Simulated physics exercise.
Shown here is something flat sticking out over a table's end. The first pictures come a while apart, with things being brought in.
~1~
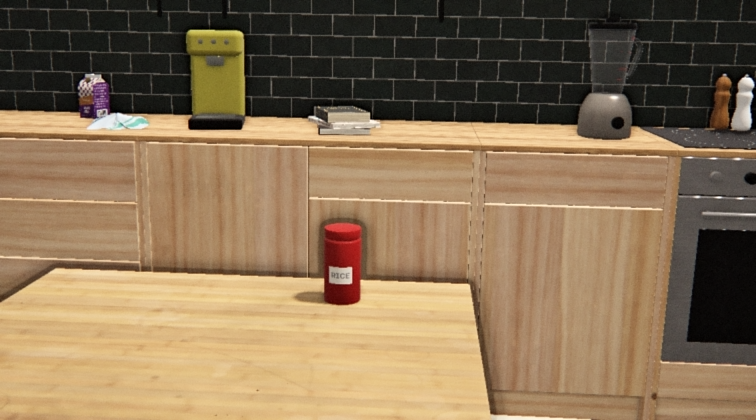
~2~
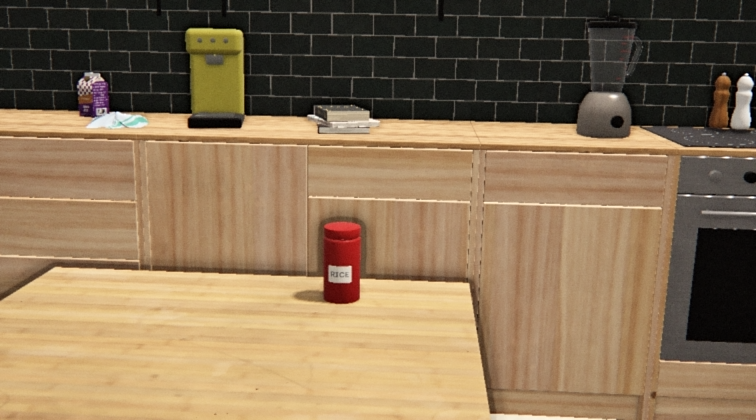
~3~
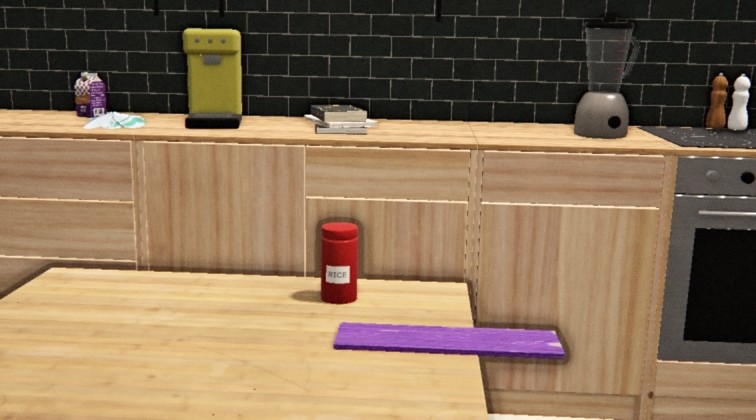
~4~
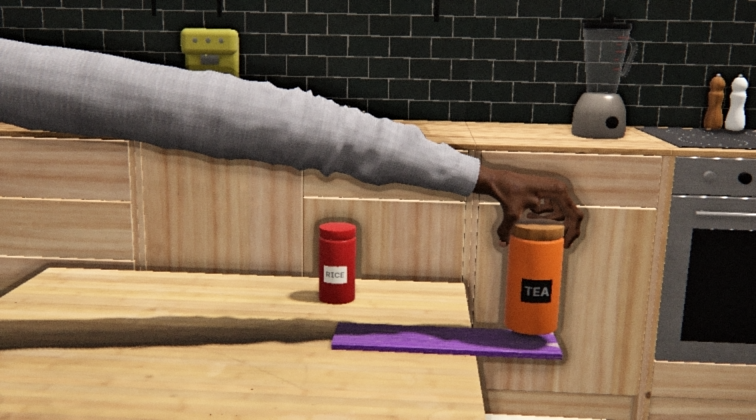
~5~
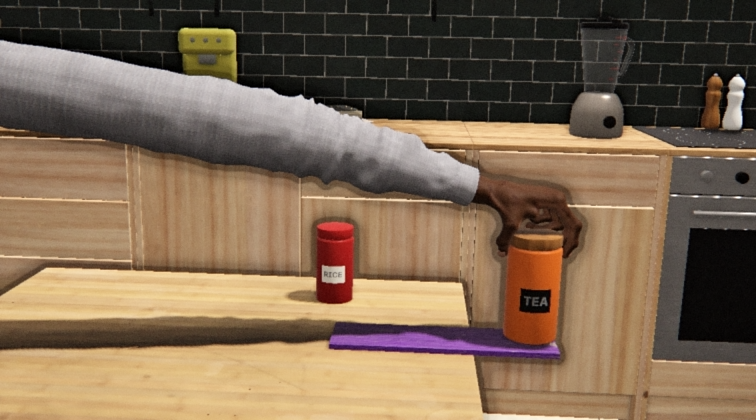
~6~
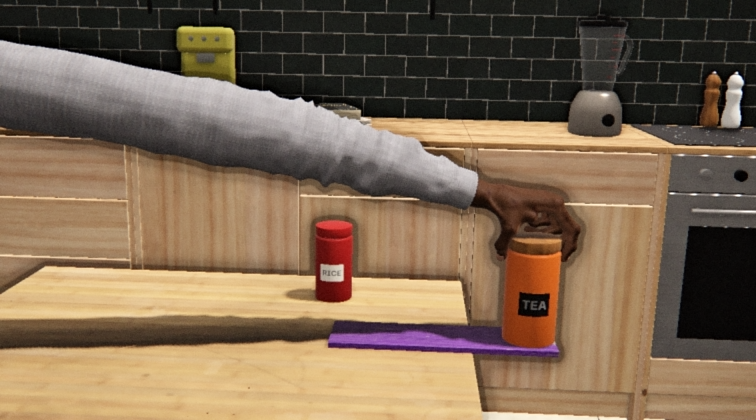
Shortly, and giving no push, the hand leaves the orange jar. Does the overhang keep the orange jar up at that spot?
No, leaves the table.
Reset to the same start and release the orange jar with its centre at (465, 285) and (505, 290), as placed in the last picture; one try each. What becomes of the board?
It remains balanced the first time and falls the second time.
Then, 0.40 s after the last picture, orange jar now down on the floor or falling; purple board upside down.
Then, 0.60 s after the last picture, purple board now down on the floor or falling.
Then, 0.90 s after the last picture, things are still on the move.
By the end, down on the floor or falling, purple board and orange jar; red jar in place. The board comes down.
